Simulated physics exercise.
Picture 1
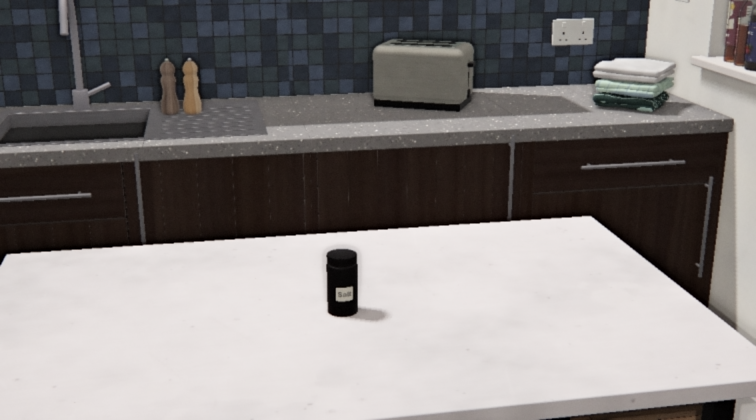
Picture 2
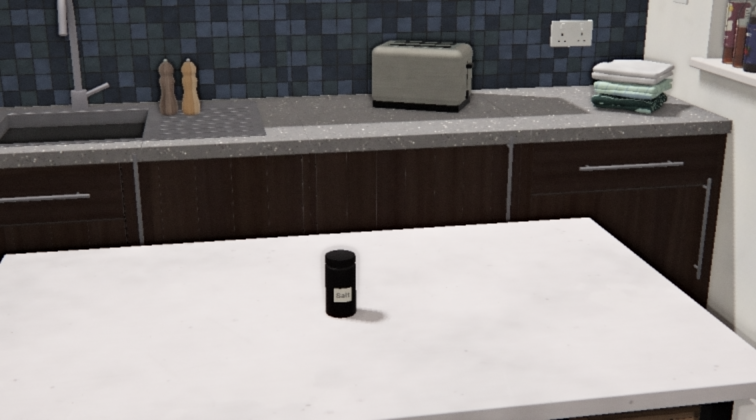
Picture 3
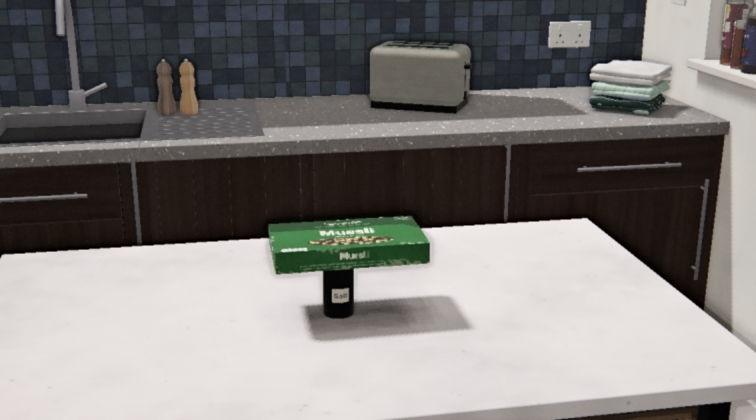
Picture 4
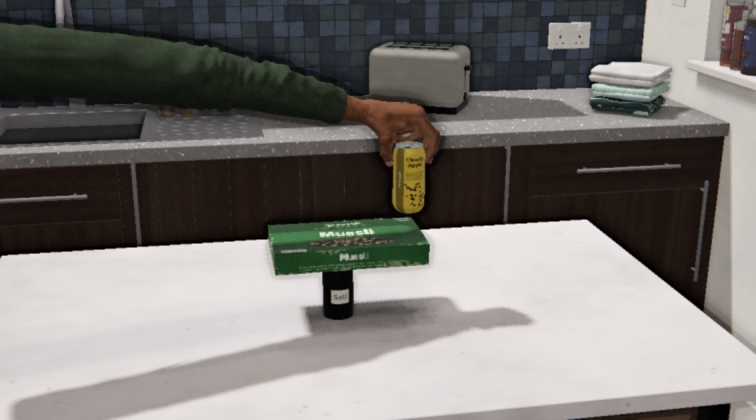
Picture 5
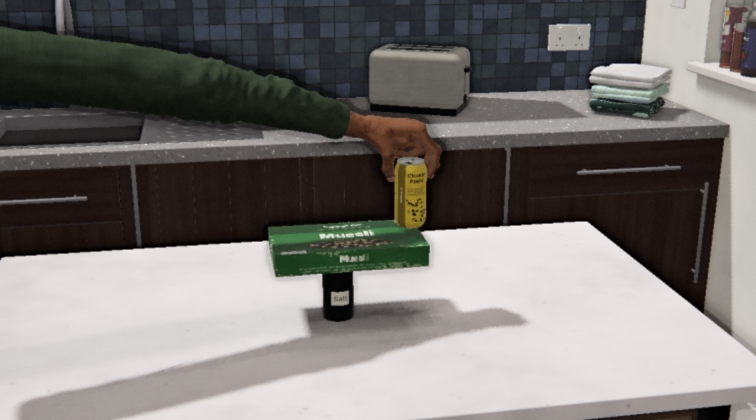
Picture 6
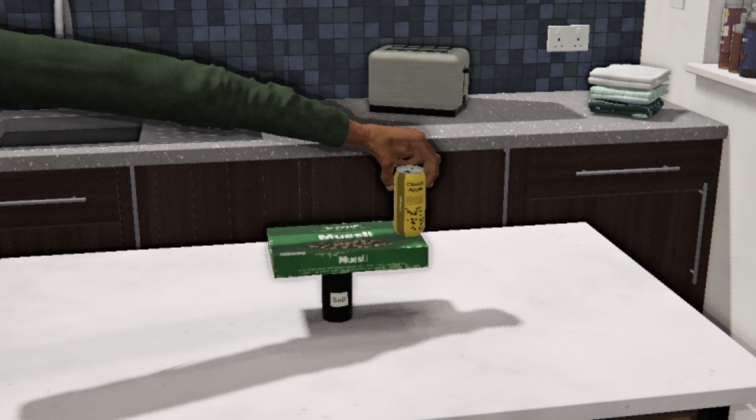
Kitchen table with a green muesli box lying across a small black jar, a hand lowering a yellow can onto its right end.
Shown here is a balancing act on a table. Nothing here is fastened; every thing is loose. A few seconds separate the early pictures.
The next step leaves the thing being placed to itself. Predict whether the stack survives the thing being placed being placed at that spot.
Prediction: The stack collapses.
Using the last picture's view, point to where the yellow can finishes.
In the final view it sits at roughly (488, 296).
Then, 0.30 s later than the last frame, yellow can now fallen; green packet tilted by 23°.
Then, 0.40 s later than the last frame, green packet tilted by 52°.
Then, 0.50 s later than the last frame, green packet tilted by 62°.
Then, 0.90 s later than the last frame, green packet now fallen.
When it is over, fallen, yellow can and green packet; black jar as before. End places, in pixels of the last picture, yellow can near (488, 296). The stack gives way.
